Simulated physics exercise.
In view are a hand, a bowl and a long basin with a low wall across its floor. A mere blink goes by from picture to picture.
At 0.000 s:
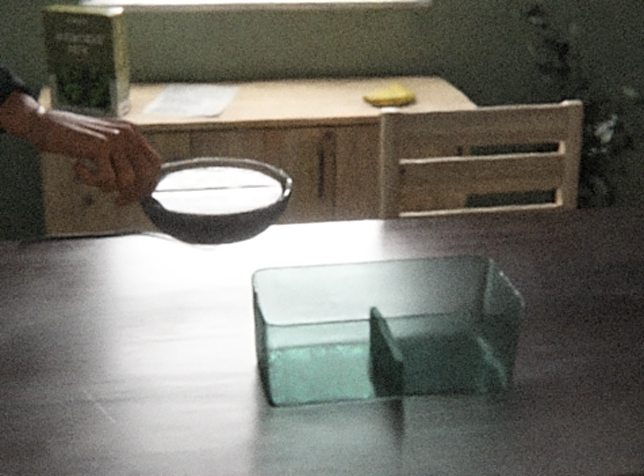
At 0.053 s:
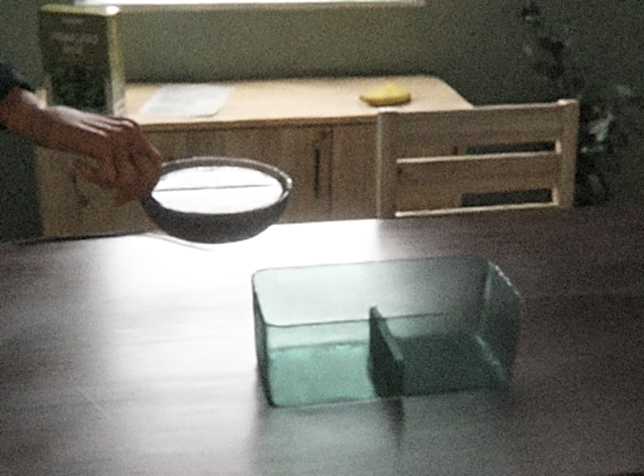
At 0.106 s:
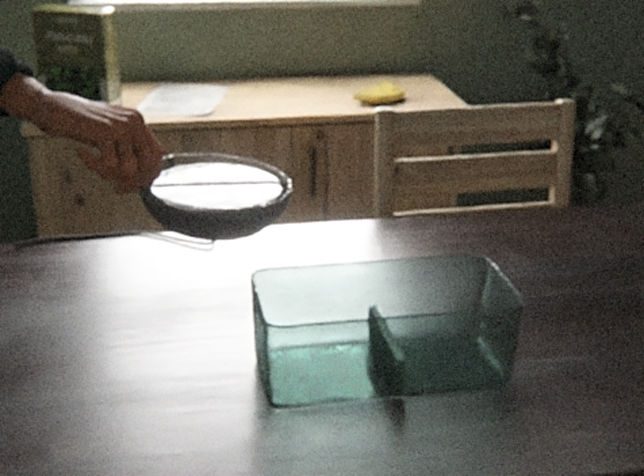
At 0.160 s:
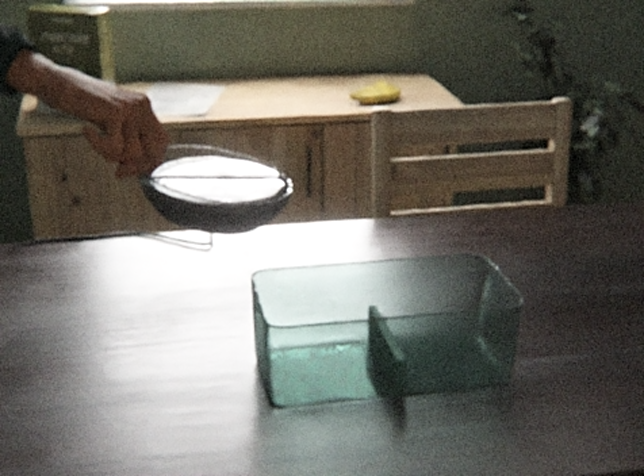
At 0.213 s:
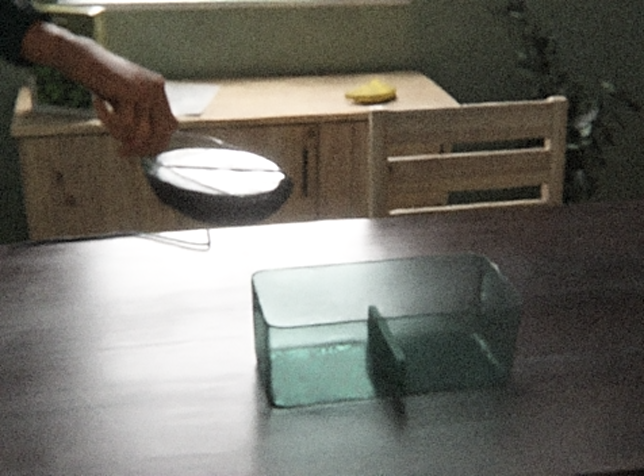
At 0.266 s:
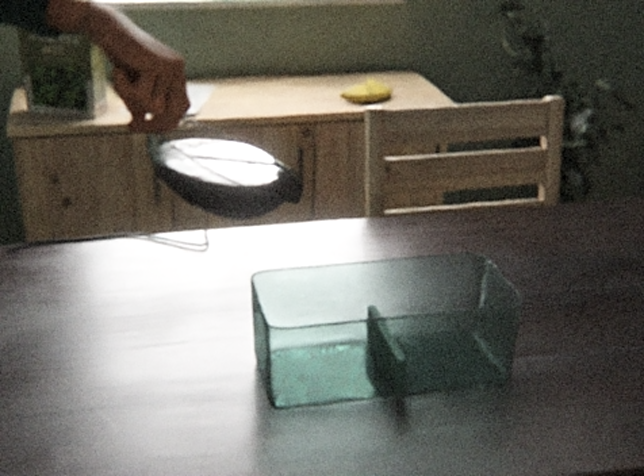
A dark bowl with a glaring white surface, held at its left rim by a hand, hangs over a dark tabletop in a dim room, seen from slightly above. To its lower right sits a translucent green basin with a low dividing wall, with a pale wooden cabinet and chair behind. The hand lifts, tilting the bowl increasingly rightward, while the camera shifts slightly and the background slides left.
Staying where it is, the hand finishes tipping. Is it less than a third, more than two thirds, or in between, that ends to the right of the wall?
Lands in the middle band.
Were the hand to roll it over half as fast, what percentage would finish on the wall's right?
Roughly 30 percent.
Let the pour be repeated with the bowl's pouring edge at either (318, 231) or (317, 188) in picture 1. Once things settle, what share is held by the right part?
The first start gives some 70 %, the second some 70 %.
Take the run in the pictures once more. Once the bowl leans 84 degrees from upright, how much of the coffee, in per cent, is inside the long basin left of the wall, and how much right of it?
On the left 20 per cent, on the right 0 per cent.
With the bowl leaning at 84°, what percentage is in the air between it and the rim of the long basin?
Around 70 %.
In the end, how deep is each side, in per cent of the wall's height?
On the left it is 30 per cent, on the right 40.
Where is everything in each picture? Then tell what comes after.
In the first frame, it leans 0°; its right rim is at (290, 183); the coffee meets the walls at (141, 195) and (286, 187); the long basin's rim runs from (258, 298) to (506, 281); the wall's top is at (386, 333).
In the second frame, it leans 1°; its right rim is at (290, 183); the coffee meets the walls at (142, 193) and (285, 187).
In the third frame, it leans 5°; its right rim is at (290, 184); the coffee meets the walls at (142, 188) and (286, 184).
In the fourth frame, it leans 11°; its right rim is at (290, 184); the coffee meets the walls at (143, 179) and (287, 180).
In the fifth frame, it leans 19°; its right rim is at (289, 185); the coffee meets the walls at (146, 168) and (284, 177); 4 per cent is over the edge.
In the sixth frame, it leans 29°; its right rim is at (289, 186); the coffee meets the walls at (152, 156) and (275, 172); 9 per cent is over the edge.
A moment on, the bowl is tipped on its side and 14 per cent is still to pour, 18 is left of the wall and 1 right of it.
Next, the bowl is tipped on its side and 0 per cent is still to pour, 29 is left of the wall and 64 right of it.
Then the bowl is tipped on its side and 0 per cent is still to pour, 39 is left of the wall and 55 right of it.
Later the bowl is tipped on its side and 0 per cent is still to pour, 40 is left of the wall and 56 right of it.
In the end 40 per cent lies left of the wall, 56 right of it and 4 outside.
